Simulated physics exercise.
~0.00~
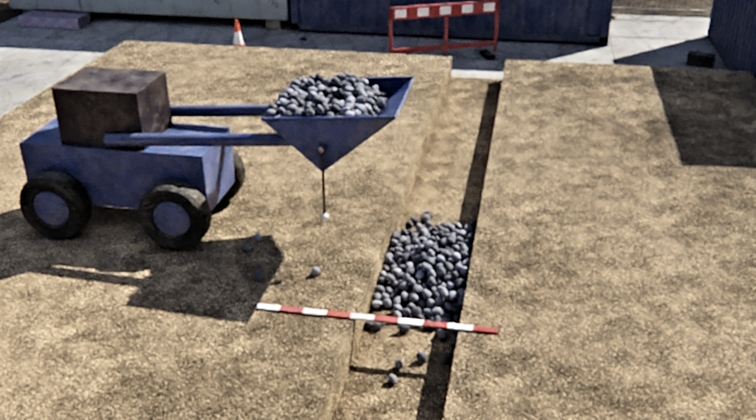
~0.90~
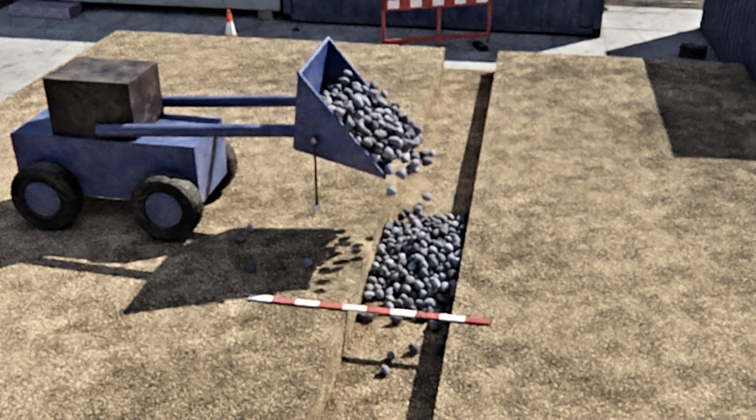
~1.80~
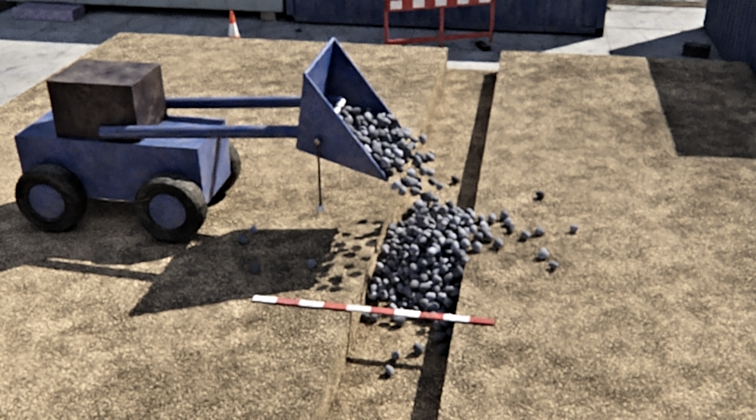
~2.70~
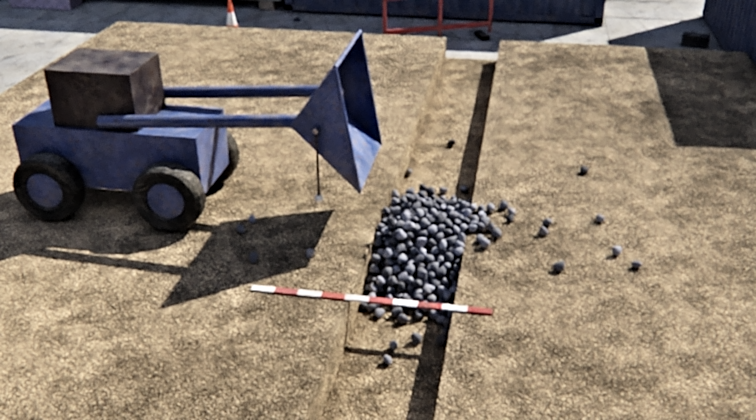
We see a blue wheeled loader tip its raised bucket of grey stones toward a trench already partly filled with similar stones. They pour onto the heap until the bucket is empty, most settling in the trench while a few lie scattered on the ground to the right.
